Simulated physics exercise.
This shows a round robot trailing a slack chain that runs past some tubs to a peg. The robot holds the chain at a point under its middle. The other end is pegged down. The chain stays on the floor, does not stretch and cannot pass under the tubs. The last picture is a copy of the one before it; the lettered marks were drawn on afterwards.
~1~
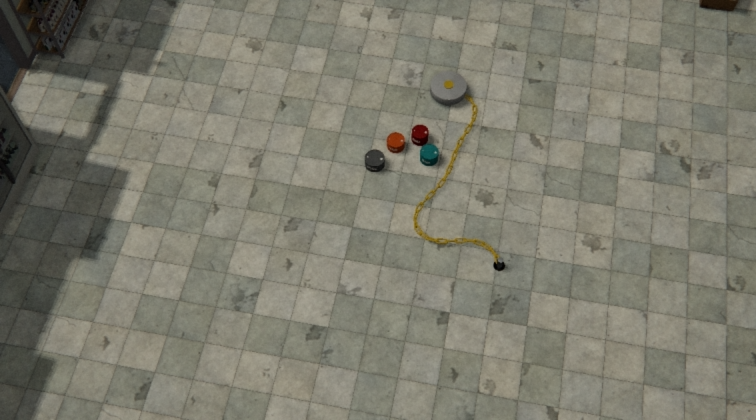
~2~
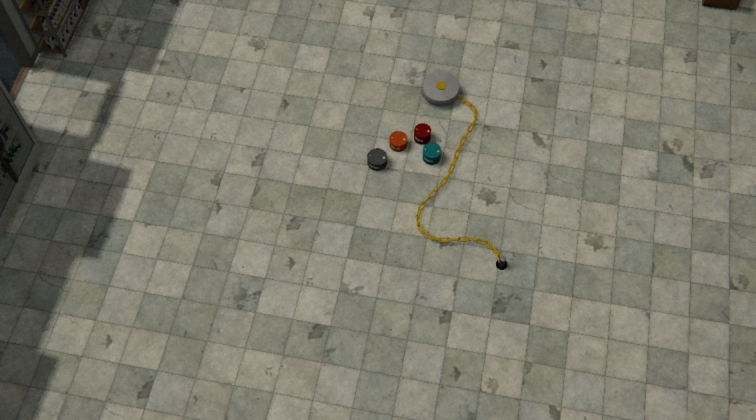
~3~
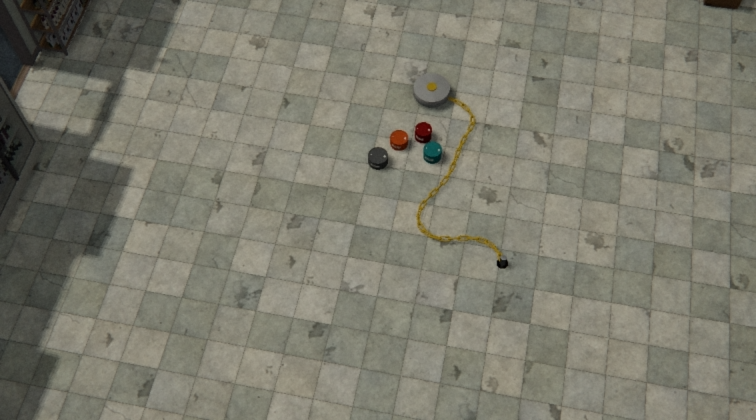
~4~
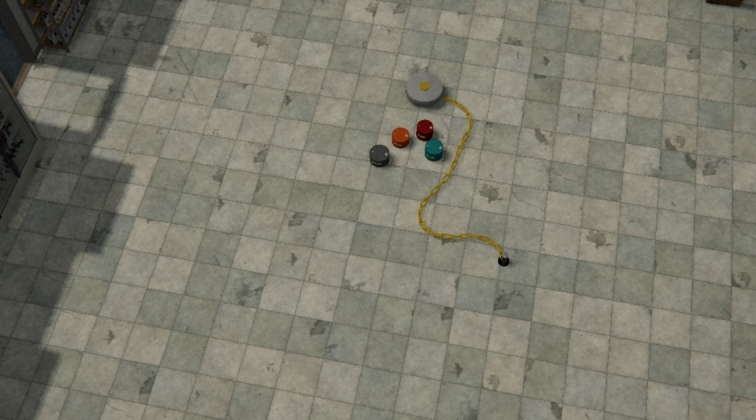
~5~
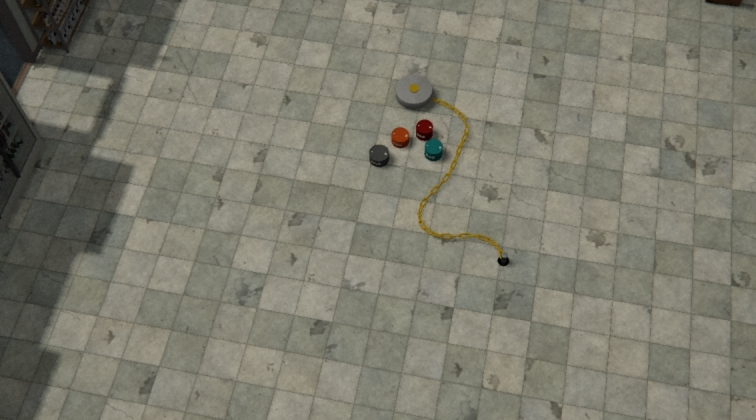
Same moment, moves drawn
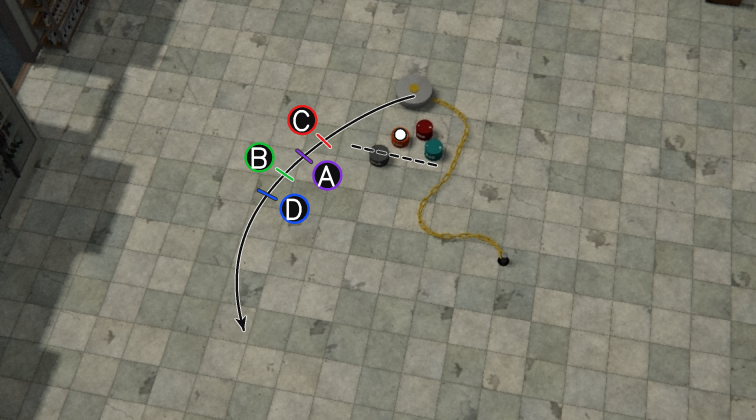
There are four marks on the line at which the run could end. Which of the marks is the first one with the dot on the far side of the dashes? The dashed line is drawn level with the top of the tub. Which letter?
It must go as far as D.
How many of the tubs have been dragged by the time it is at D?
Four.
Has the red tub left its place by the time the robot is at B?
Yes.
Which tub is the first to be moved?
The red one.
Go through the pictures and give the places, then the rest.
The first frame shows peg (500, 263); orange tub (396, 143); red tub (420, 135).
The second frame shows robot (441, 90); turquoise tub (432, 154).
The third frame shows robot (432, 91); peg (503, 261).
The fourth frame shows robot (424, 90); red tub (425, 130).
The fifth frame shows robot (414, 92); grey tub (379, 156); peg (504, 258); orange tub (400, 138).
On the marked copy, A at (304, 156); B at (285, 174); C at (324, 141); D at (267, 195); the dashed line at (394, 156); the route from (414, 96) via (281, 179) to (244, 330); the white dot at (400, 135).
Taking D. A third of the way, robot (356, 117); orange tub (400, 138).
Two thirds of the way, robot (305, 152); orange tub (400, 138); red tub (422, 134).
When it is over, robot (267, 191); orange tub (391, 164); red tub (409, 167); turquoise tub (424, 176); grey tub (372, 166); the dot on the orange tub is over the dashed line.
As for the rest, A leaves the dotted tub short, at (400, 138); B leaves the dotted tub short, at (396, 151); C leaves the dotted tub short, at (400, 138).
